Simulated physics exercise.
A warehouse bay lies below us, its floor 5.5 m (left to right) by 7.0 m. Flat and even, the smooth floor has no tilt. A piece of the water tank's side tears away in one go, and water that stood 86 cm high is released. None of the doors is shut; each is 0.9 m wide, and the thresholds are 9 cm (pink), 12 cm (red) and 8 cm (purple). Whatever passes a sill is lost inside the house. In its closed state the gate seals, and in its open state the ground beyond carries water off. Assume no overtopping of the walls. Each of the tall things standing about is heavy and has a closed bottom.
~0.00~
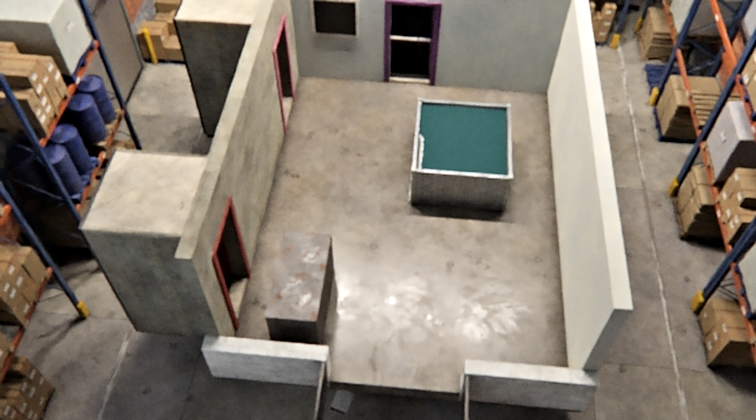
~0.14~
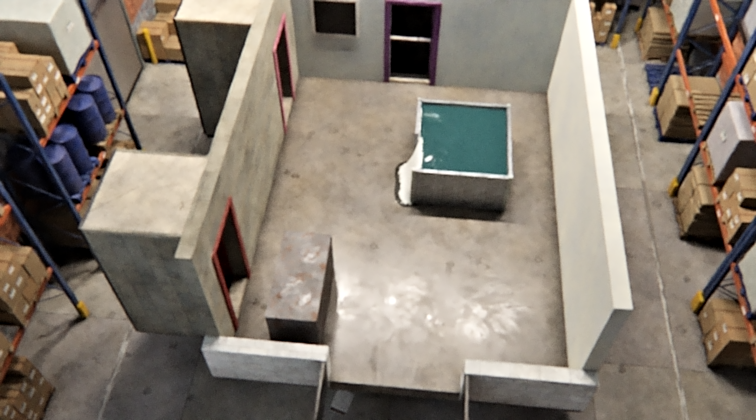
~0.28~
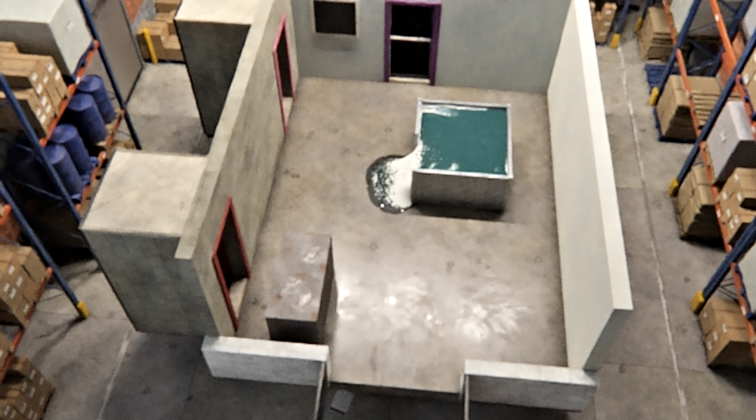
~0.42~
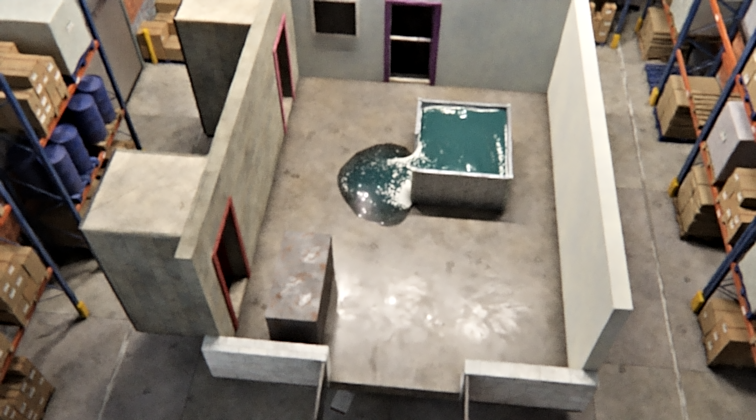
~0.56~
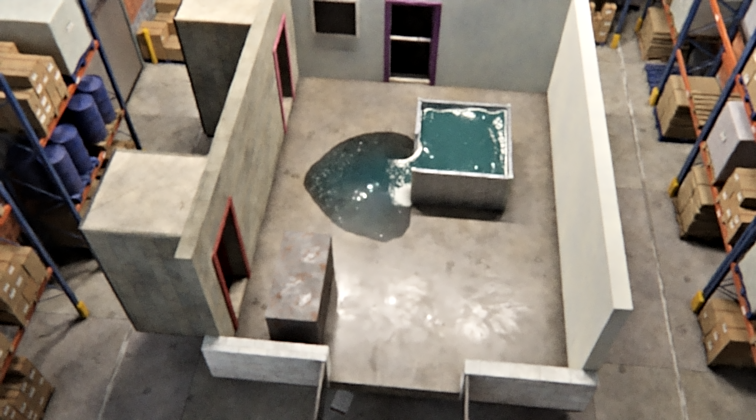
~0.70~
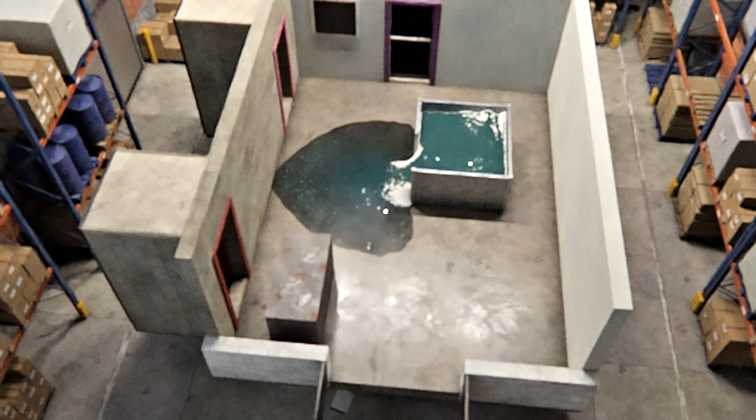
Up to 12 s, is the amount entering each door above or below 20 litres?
Pink door: Above; red door: Above; purple door: Below.
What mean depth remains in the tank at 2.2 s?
41 cm.
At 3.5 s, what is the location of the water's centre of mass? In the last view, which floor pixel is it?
(362, 191).
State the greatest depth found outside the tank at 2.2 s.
Some 34 cm deep.
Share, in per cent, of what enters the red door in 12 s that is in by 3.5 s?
I'd say close to 10 percent.
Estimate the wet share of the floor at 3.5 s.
I'd say around 50 %.
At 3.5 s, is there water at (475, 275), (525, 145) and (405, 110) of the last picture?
Going through the three points: Not yet touched, then not yet touched, then awash.
After 1.4 s water covers 30 % of the floor and is deepest (44 cm) near (410, 186); pink door 16 cm at the sill, 2 L in, red door not reached, purple door not reached.
After 2.2 s water covers 35 % of the floor and is deepest (34 cm) near (254, 258); pink door 17 cm at the sill, 21 L in, red door 15 cm at the sill, 3 L in, purple door 2 cm at the sill, 0 L in.
After 3.5 s water covers 50 % of the floor and is deepest (32 cm) near (266, 341); pink door 12 cm at the sill, 40 L in, red door 18 cm at the sill, 9 L in, purple door 6 cm at the sill, 0 L in.
After 7.0 s water covers 90 % of the floor and is deepest (15 cm) near (229, 357); pink door 10 cm at the sill, 55 L in, red door 15 cm at the sill, 110 L in, purple door 6 cm at the sill, 0 L in.
After 12.0 s water covers 100 % of the floor and is deepest (10 cm) near (539, 386); pink door 7 cm at the sill, 57 L in, red door 5 cm at the sill, 115 L in, purple door 5 cm at the sill, 0 L in.
